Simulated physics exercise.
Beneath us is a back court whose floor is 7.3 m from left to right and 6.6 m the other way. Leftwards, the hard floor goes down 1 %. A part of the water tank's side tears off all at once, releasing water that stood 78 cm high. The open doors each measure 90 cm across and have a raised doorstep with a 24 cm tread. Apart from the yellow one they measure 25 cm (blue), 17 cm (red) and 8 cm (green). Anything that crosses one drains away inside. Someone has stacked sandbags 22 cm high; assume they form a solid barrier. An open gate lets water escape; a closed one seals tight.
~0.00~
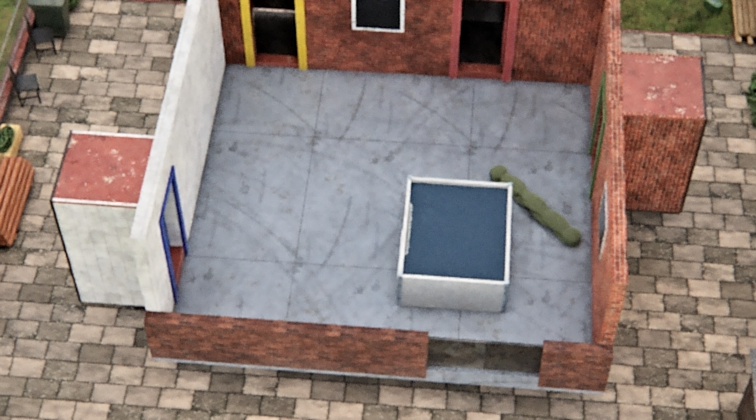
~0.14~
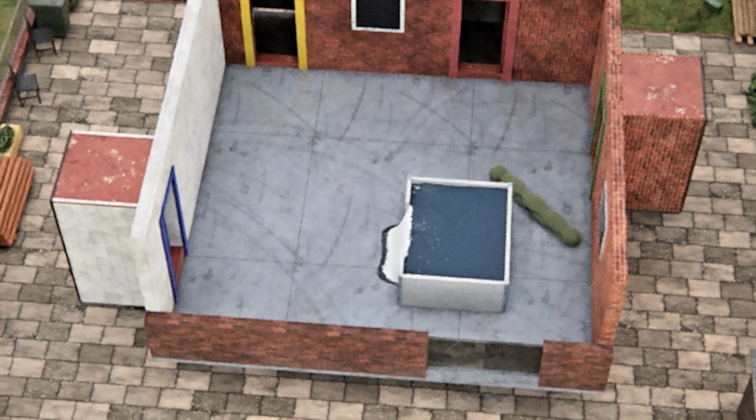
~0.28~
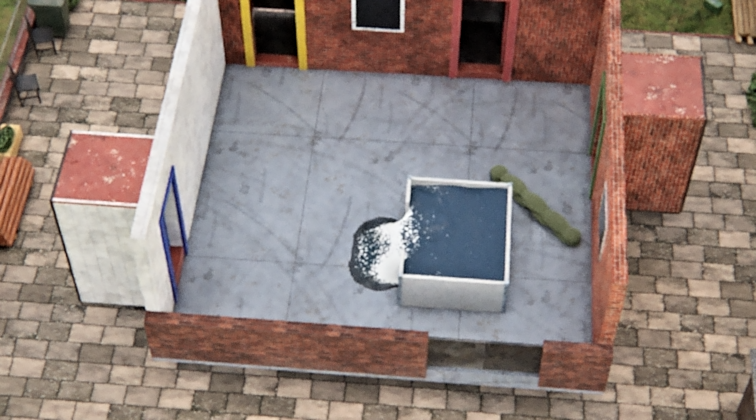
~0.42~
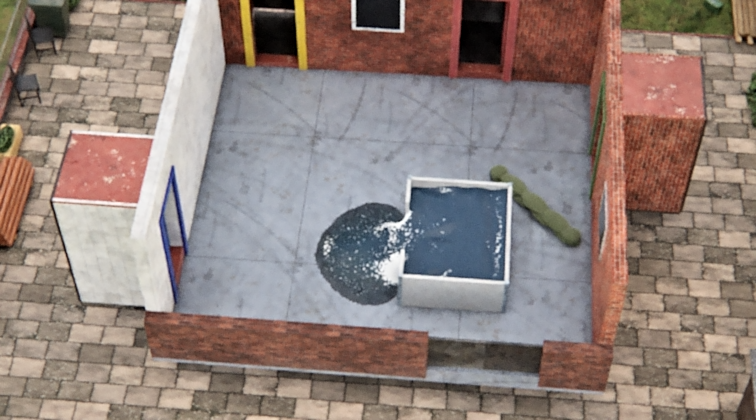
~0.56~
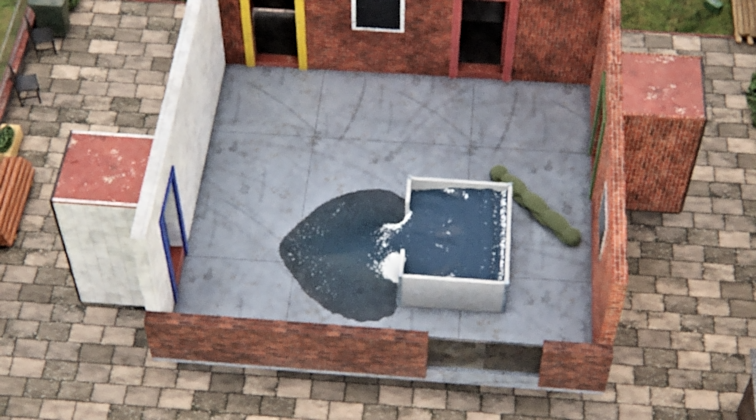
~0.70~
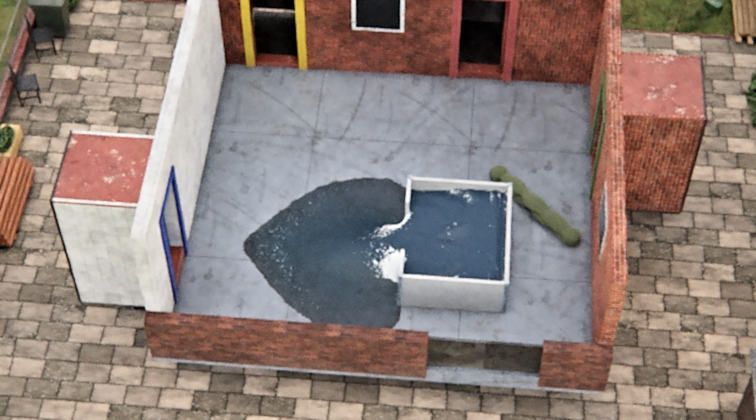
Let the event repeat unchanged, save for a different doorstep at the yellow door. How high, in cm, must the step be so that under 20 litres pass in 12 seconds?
Roughly 16 cm.
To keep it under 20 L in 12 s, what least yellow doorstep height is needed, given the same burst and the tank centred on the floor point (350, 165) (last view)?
A height near 21 cm.
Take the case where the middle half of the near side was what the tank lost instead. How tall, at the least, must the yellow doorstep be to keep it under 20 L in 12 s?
That way, roughly 9.0 cm.
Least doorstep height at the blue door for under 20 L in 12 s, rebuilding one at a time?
The blue door needs around 24 cm.
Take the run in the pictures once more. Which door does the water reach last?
It's the green door.
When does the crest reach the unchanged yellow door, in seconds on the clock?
Some 6.0 s, more or less.
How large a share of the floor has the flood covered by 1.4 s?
Approximately 35 % of the floor.
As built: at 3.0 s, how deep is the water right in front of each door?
Blue door 28 cm, red door 0 cm, yellow door 7 cm, green door 0 cm.
After 1.4 s water covers 35 % of the floor, deepest (42 cm) near (396, 253); it has not reached the yellow door.
After 3.0 s water covers 40 % of the floor, deepest (32 cm) near (225, 68); 7 cm at the yellow door, 0 litres in over its 10 cm doorstep.
After 12.0 s water covers 95 % of the floor, deepest (11 cm) near (216, 114); 10 cm at the yellow door, 132 litres in over its 10 cm doorstep.
At the yellow door as built, the water arrived by 2.9 s and peaked near 19 cm at 6.0 s.
With a doorstep of 13.5 cm, 47 litres would have come in within the 12 s; with 18 cm, 7 litres. So under 20 litres takes about 16 cm.
